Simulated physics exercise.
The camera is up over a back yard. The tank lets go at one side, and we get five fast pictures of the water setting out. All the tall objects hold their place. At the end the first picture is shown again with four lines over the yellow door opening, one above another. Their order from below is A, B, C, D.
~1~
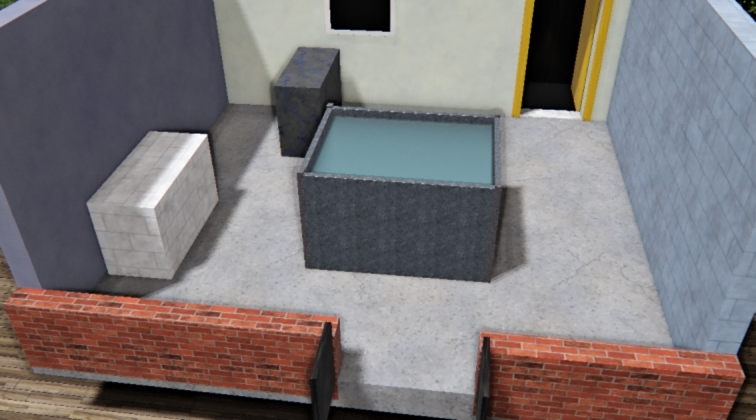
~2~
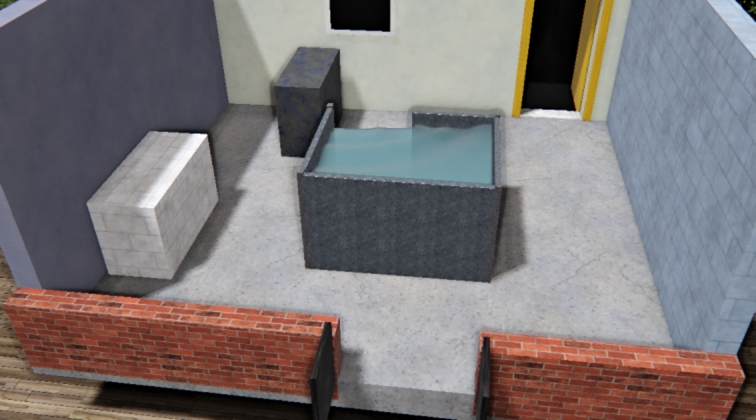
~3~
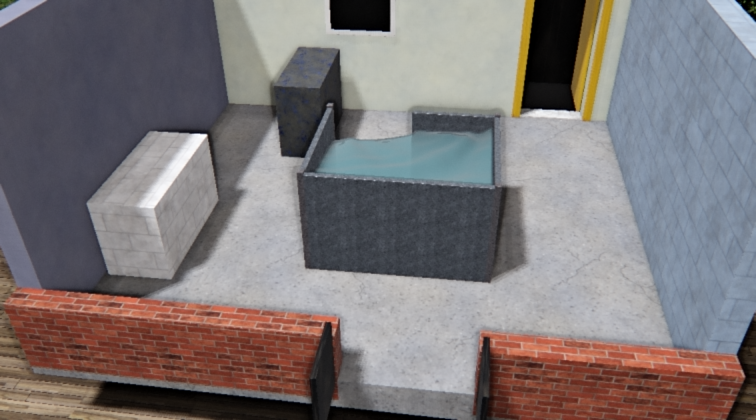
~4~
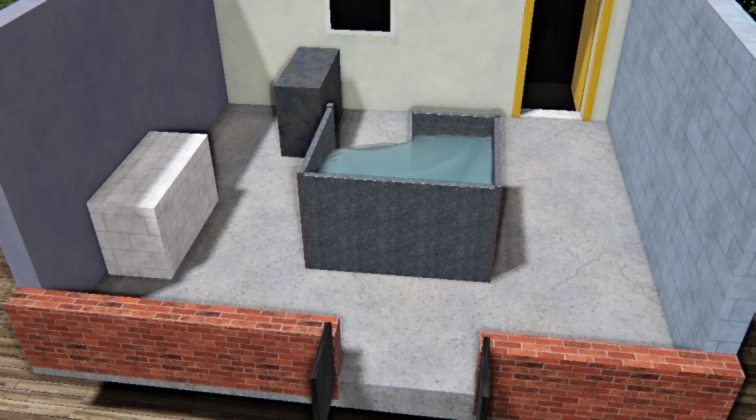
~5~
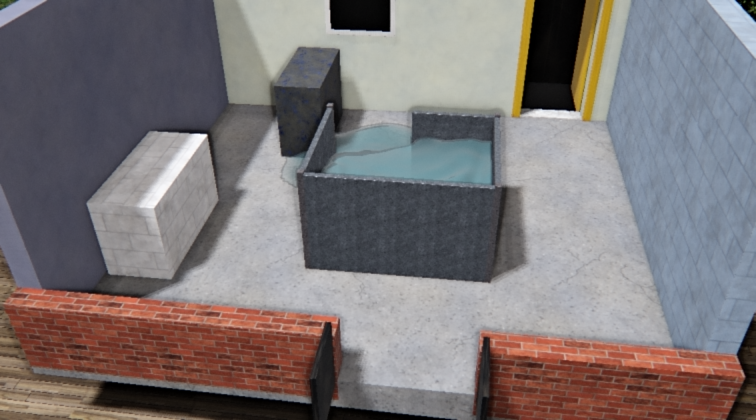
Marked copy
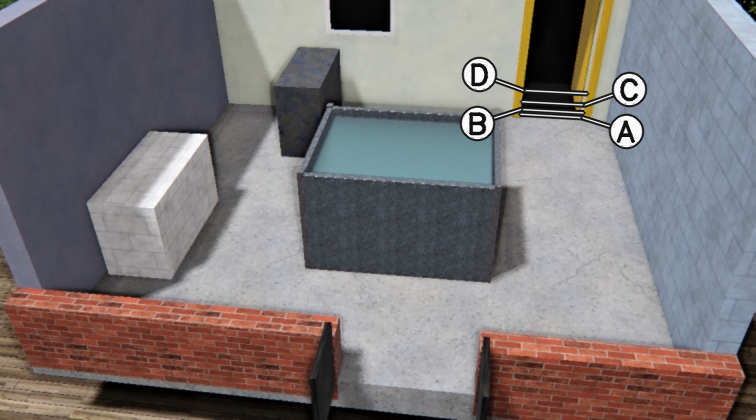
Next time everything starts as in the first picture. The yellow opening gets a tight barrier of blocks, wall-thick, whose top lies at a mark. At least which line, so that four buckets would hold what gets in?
Use mark C.
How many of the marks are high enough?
Two of the four.
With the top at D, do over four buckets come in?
No, that is safe.
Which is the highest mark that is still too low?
Mark B.
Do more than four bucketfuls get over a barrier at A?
Yes, that goes wrong.
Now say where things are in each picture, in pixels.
The first frame shows water in the tank at rest, its middle at (406, 150); foot of the yellow doorway at (550, 118); open gate at (409, 319).
In the second frame, water covers 1 % of the ground, its front hidden from here.
In the third frame, water covers 3 % of the ground, its front hidden from here.
In the fourth frame, water covers 7 % of the ground, its front hidden from here.
In the fifth frame, 13 % of the ground under water, visible out to (389, 125).
In white, A at (551, 115); B at (552, 111); C at (553, 103); D at (555, 92); from the bottom up A, B, C, D.
If A is chosen, dozens of bucketfuls pour in.
If B is chosen, about 9 bucketfuls get in.
If C is chosen, a bucket or two gets in.
If D is chosen, nothing gets over.
